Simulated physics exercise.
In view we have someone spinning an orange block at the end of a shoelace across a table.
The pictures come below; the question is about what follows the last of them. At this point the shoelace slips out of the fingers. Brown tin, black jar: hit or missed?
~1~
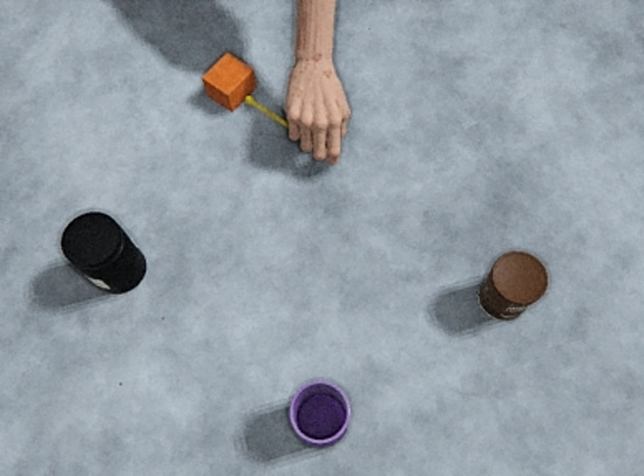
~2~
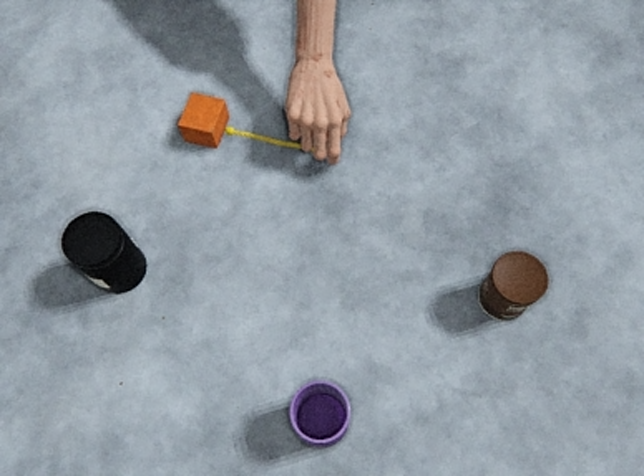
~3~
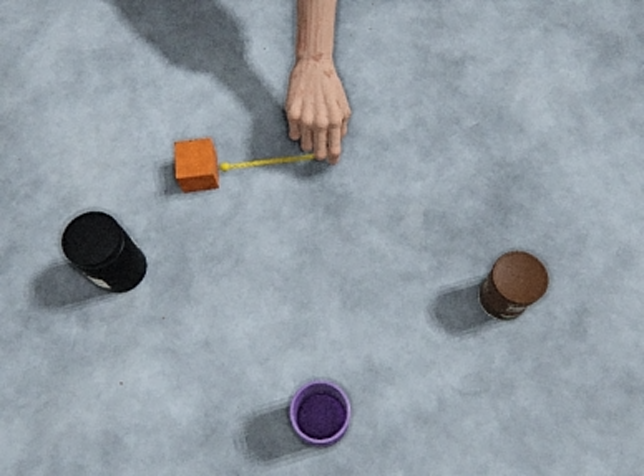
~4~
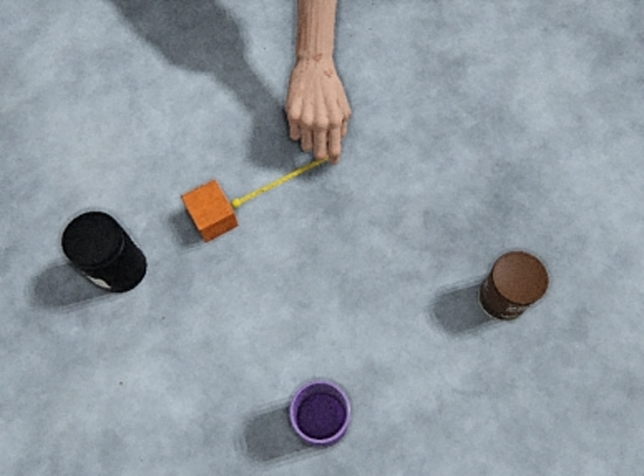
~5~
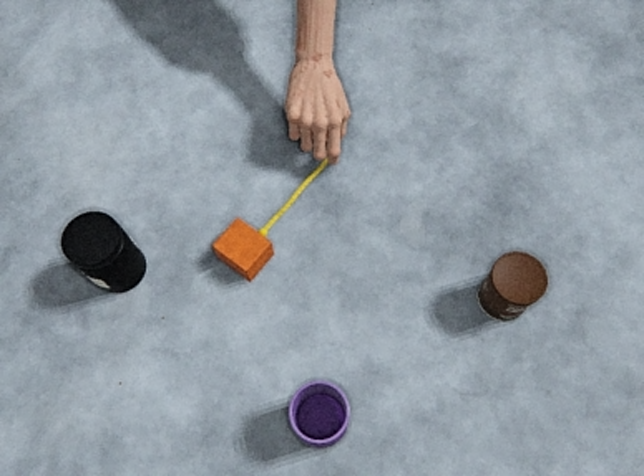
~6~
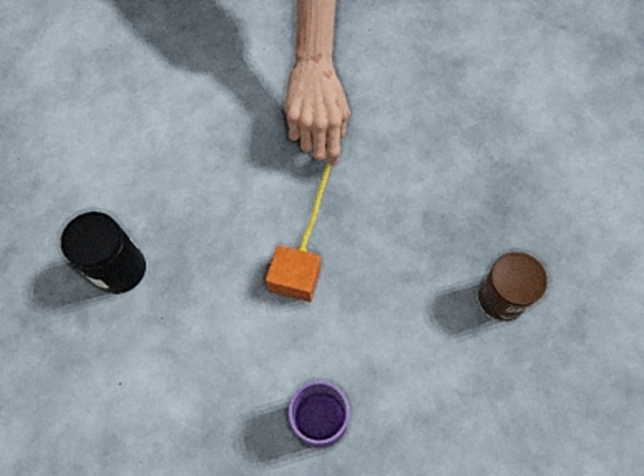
Brown tin - hit; black jar - missed.
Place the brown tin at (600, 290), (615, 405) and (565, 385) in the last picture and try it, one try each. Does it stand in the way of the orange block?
Outcomes in order: Hit, then no hit, then no hit.
Then, 0.08 s past the final frame, block near (408, 287).
Then, 0.20 s past the final frame, block near (462, 298); brown tin pushed aside.
When it is over, block near (462, 299); brown tin pushed aside. The brown tin is struck and the black jar remains clear.
